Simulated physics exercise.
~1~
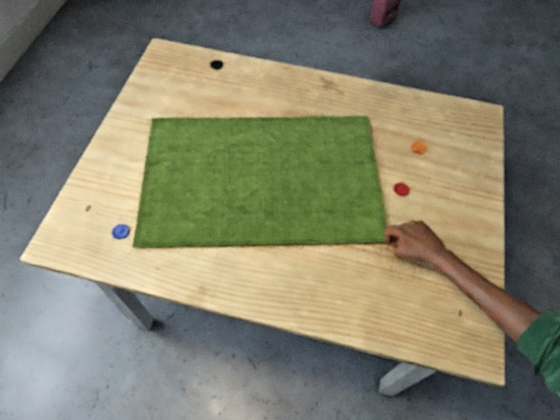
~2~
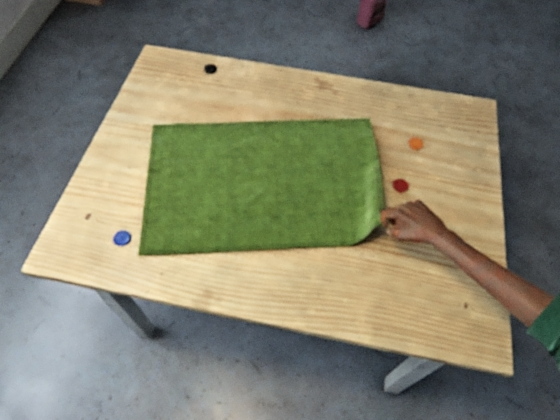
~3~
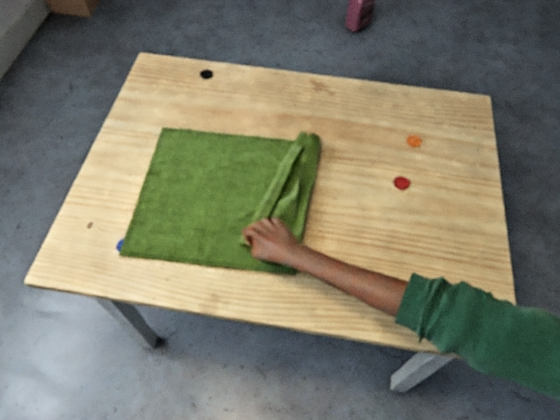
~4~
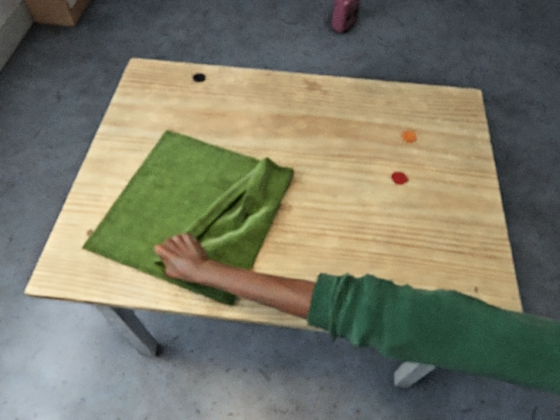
At the start, a green hand towel lies flat on a wooden table, with a black button, an orange badge, a red cap and a blue token around it. A hand at the towel's lower right corner pinches it and lifts it slightly. The hand then pulls the corner left across the towel, folding the right side over and dragging the cloth left and down onto the blue token. It keeps moving left until the towel sits askew, partly folded and rumpled. At the end, the hand still rests on the towel, the blue token is hidden, and the other three items remain uncovered.
